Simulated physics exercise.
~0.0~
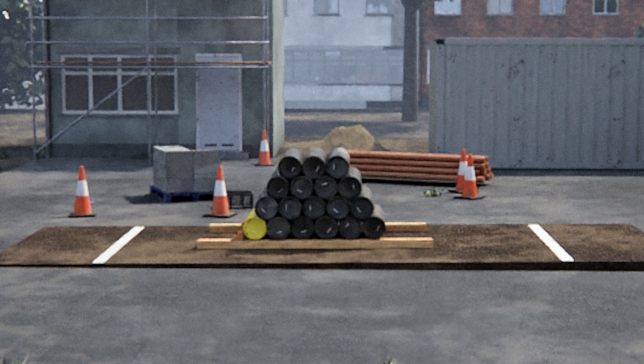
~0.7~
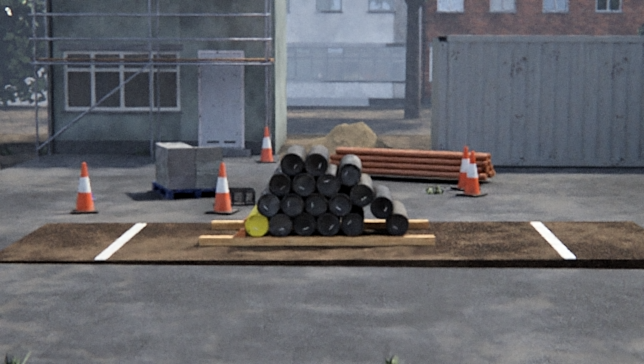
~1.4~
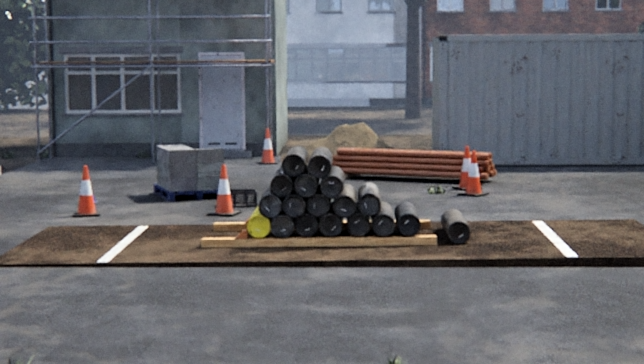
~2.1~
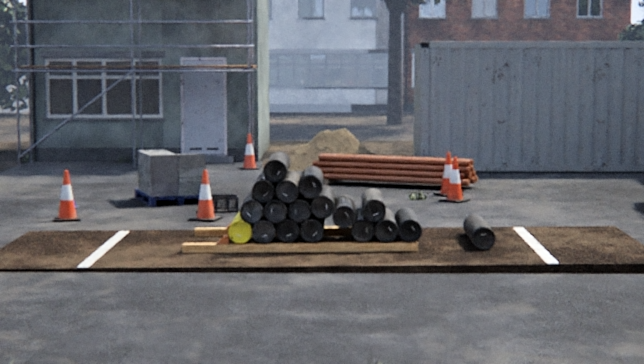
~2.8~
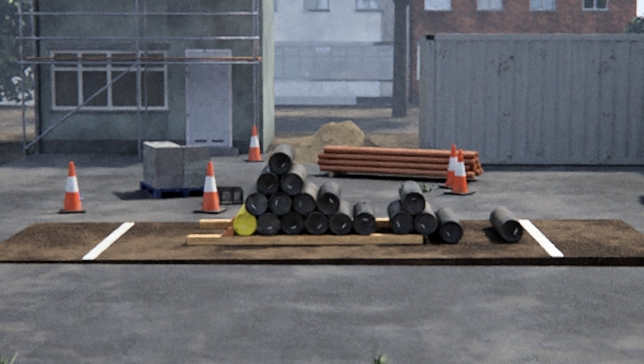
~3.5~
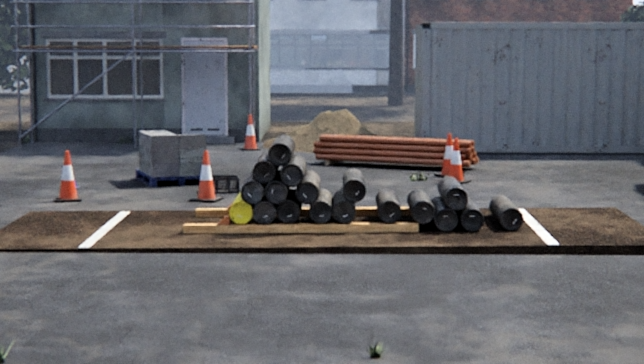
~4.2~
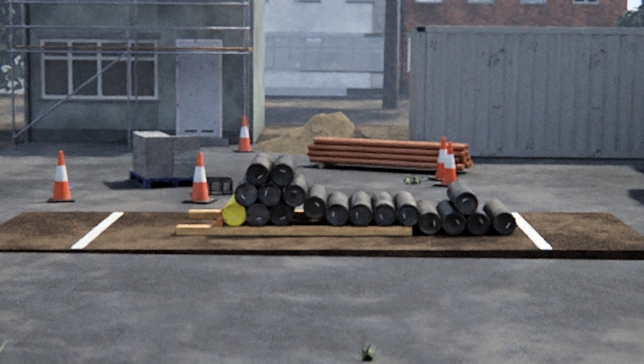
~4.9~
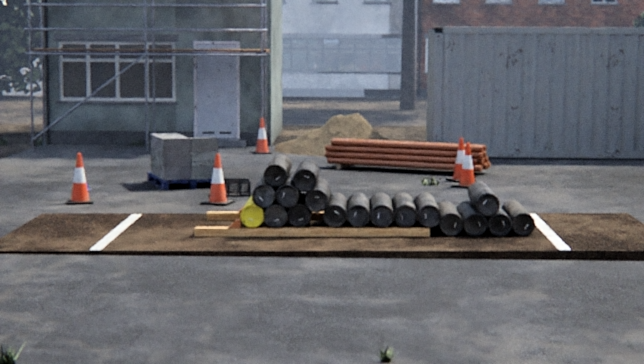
A stack of dark cylinders collapses and spreads right, while the yellow one stays in place.
